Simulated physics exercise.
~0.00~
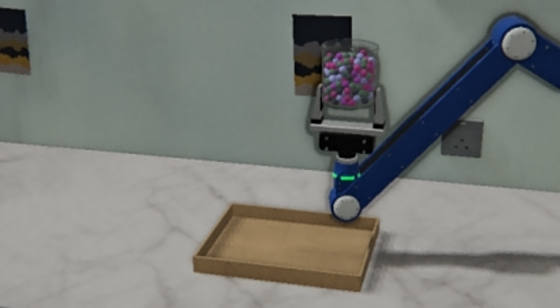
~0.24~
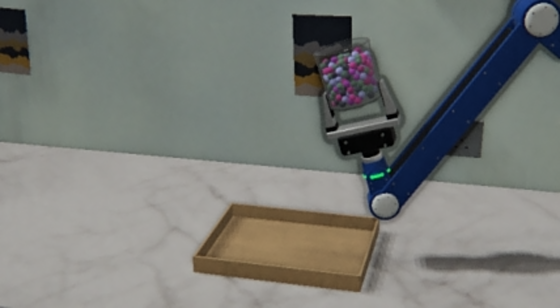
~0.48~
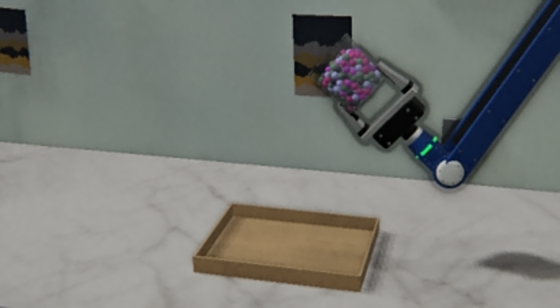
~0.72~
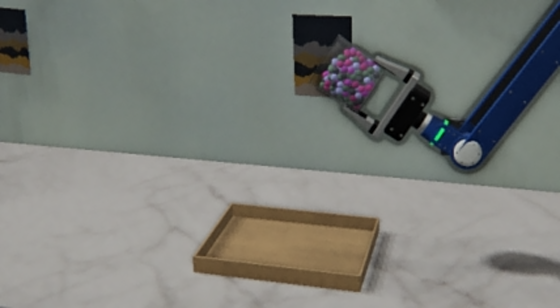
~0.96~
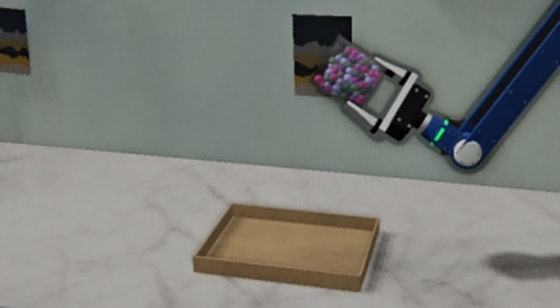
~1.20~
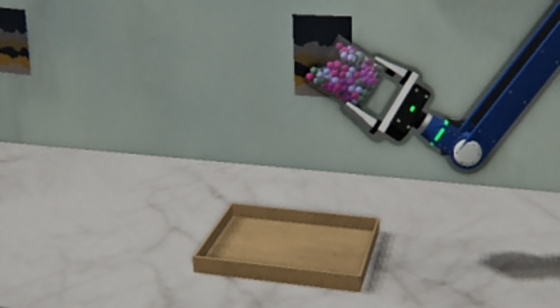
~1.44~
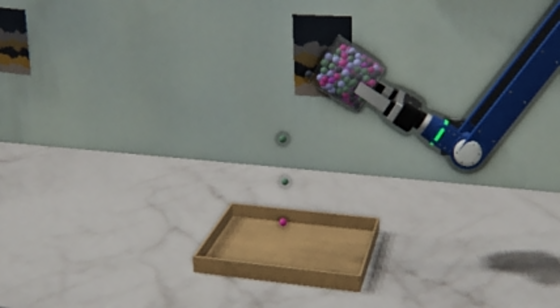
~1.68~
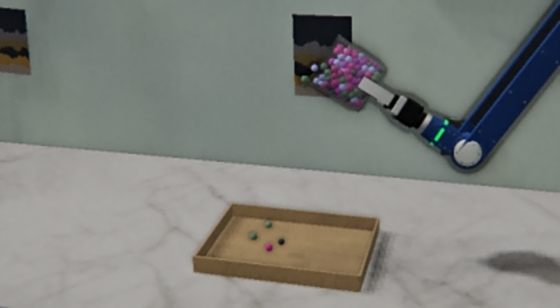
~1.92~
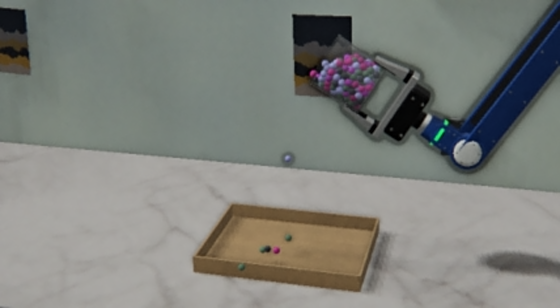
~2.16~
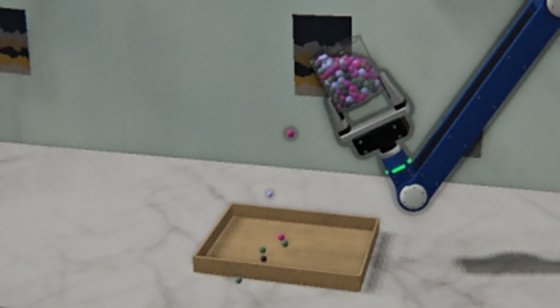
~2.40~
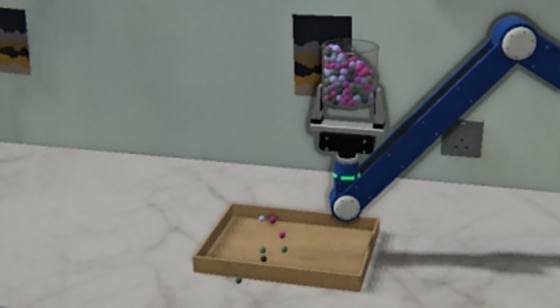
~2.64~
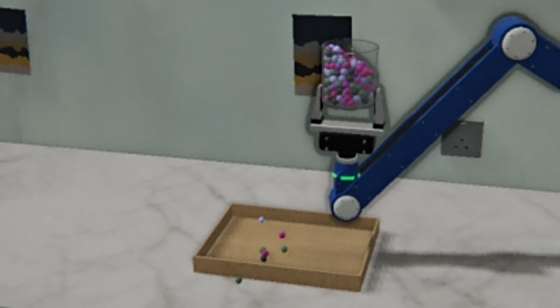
A blue robot arm tips a clear tumbler, drops a few sweets, then rights it.
